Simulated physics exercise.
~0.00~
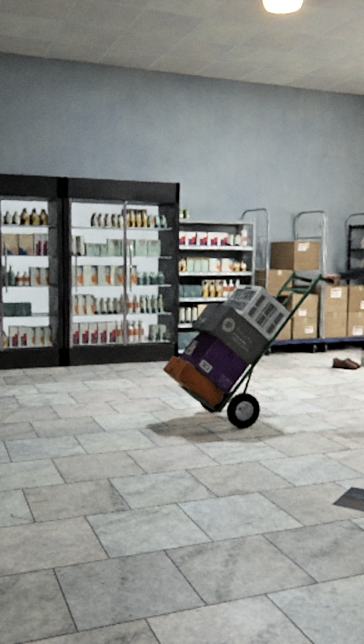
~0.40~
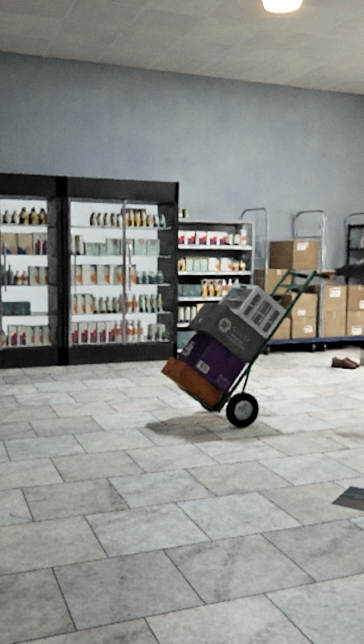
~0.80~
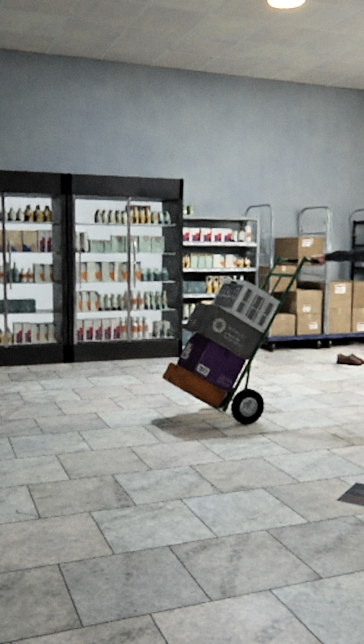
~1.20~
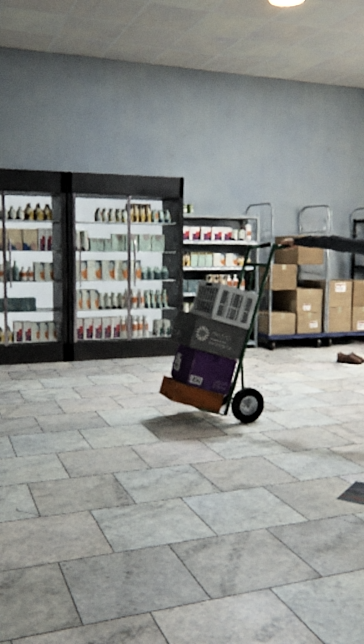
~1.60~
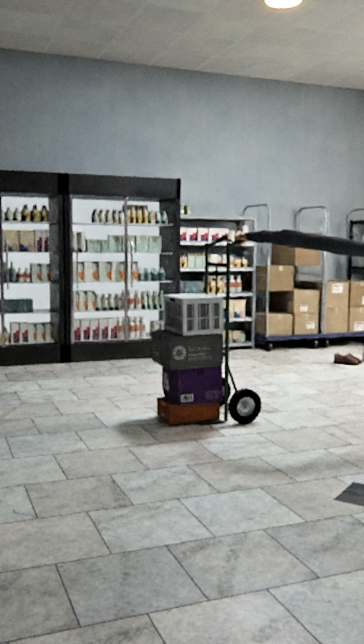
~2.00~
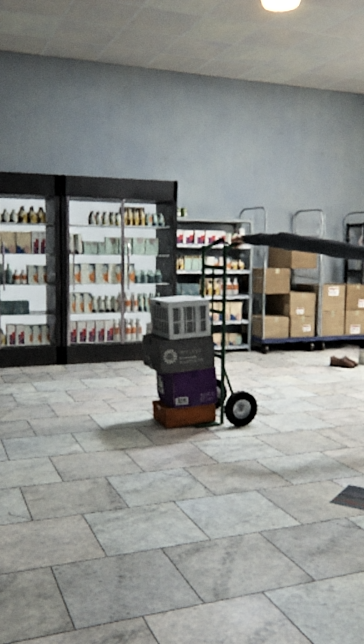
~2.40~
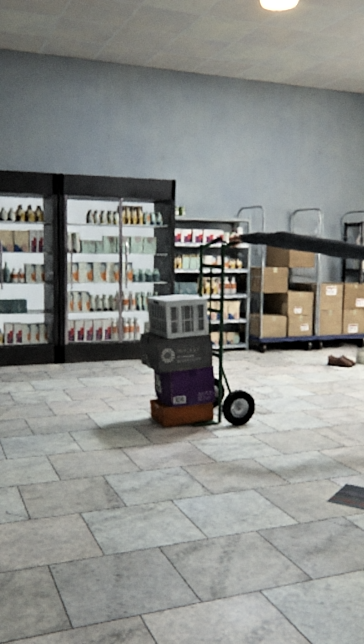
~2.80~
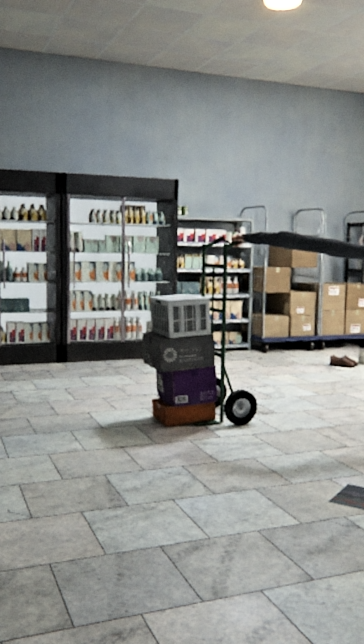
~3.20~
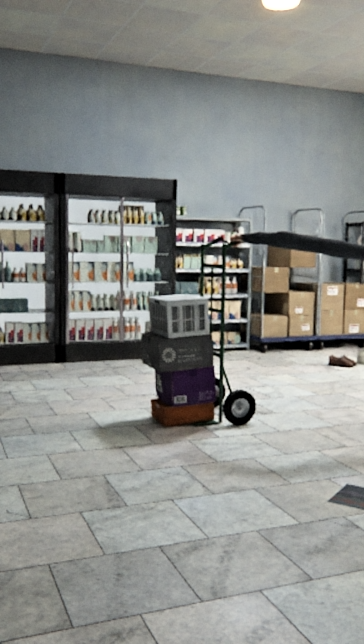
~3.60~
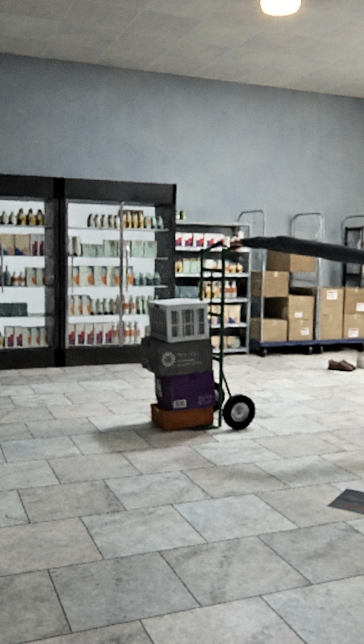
Loaded sack truck tipping upright from a backward lean, its four stacked boxes and crate settling on the tiled floor, all still in place.
